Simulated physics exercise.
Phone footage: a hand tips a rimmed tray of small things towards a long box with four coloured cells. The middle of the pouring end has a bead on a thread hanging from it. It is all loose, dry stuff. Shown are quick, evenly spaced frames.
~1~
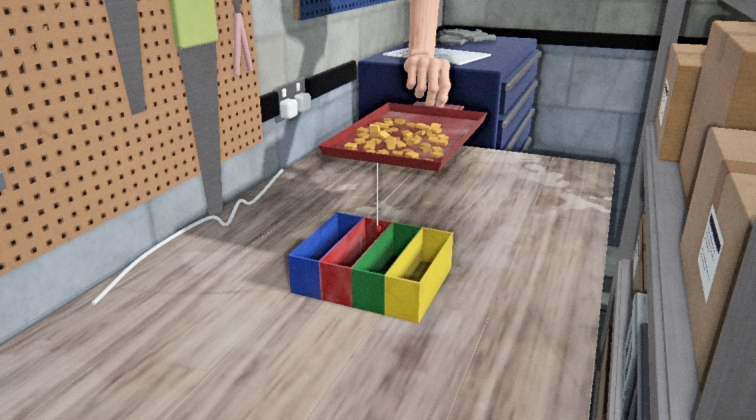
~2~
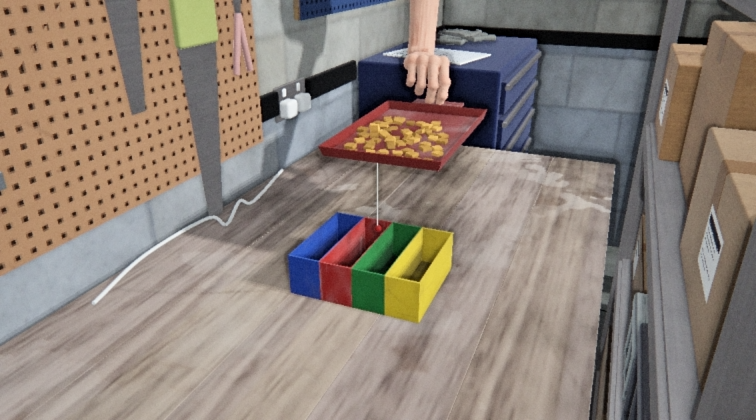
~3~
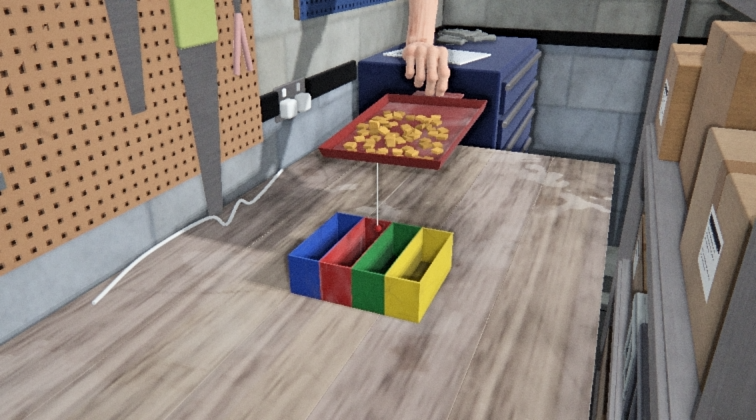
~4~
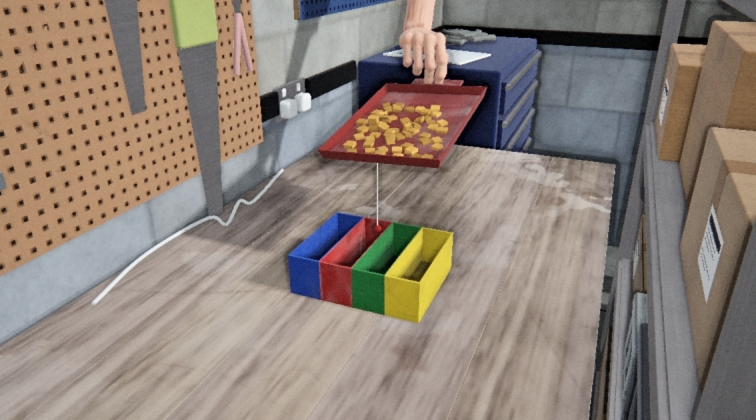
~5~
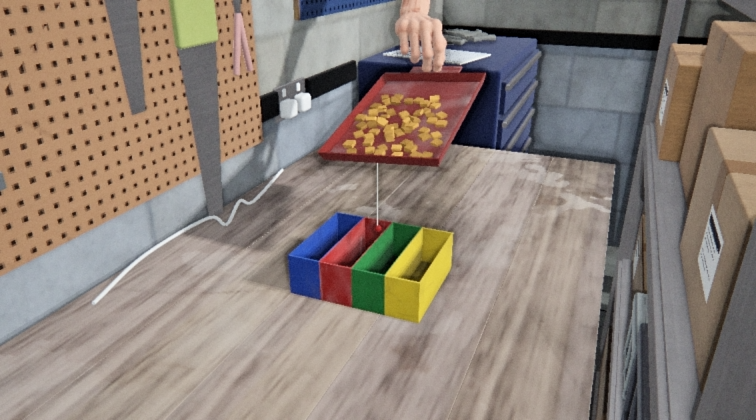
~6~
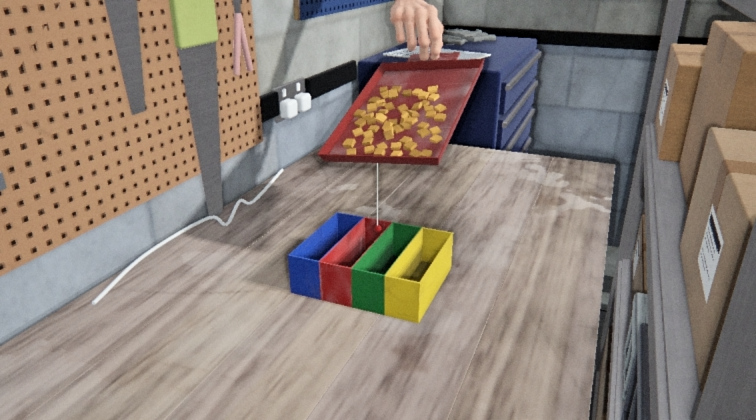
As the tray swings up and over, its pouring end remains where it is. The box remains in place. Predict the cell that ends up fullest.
I would say the blue cell.
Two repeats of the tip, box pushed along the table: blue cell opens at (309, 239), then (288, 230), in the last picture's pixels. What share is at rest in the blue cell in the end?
It works out to 40 percent and then 0 percent.
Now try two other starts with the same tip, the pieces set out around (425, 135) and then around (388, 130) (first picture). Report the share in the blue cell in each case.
Estimate: 50 % first, 40 % second.
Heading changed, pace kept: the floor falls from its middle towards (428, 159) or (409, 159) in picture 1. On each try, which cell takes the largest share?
The first time it's that yellow cell, the second time it's the yellow cell.
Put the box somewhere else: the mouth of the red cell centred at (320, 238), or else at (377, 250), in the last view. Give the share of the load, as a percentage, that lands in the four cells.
You'd get 100 per cent first and 50 per cent second.
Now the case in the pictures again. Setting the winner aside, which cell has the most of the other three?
That red cell.
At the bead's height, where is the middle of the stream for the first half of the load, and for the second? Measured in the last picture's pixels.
(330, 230), then (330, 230).
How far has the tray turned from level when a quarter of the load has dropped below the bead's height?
Reading: Some 90°.
Shortly afterwards, tray tipped steeply; the whole lot on the tray.
Next, tray tipped past a quarter turn; a little on the tray; near a third in the blue cell; near a quarter in the red cell; only a few in the green cell; near a quarter falling or outside the box.
Some moments later, tray tipped past a quarter turn; near half in the blue cell; near a quarter in the red cell; a little in the green cell; a little falling or outside the box.
In the end, tray tipped past a quarter turn; near half in the blue cell; near a quarter in the red cell; a little in the green cell; none at all in the yellow cell; a little outside the box.
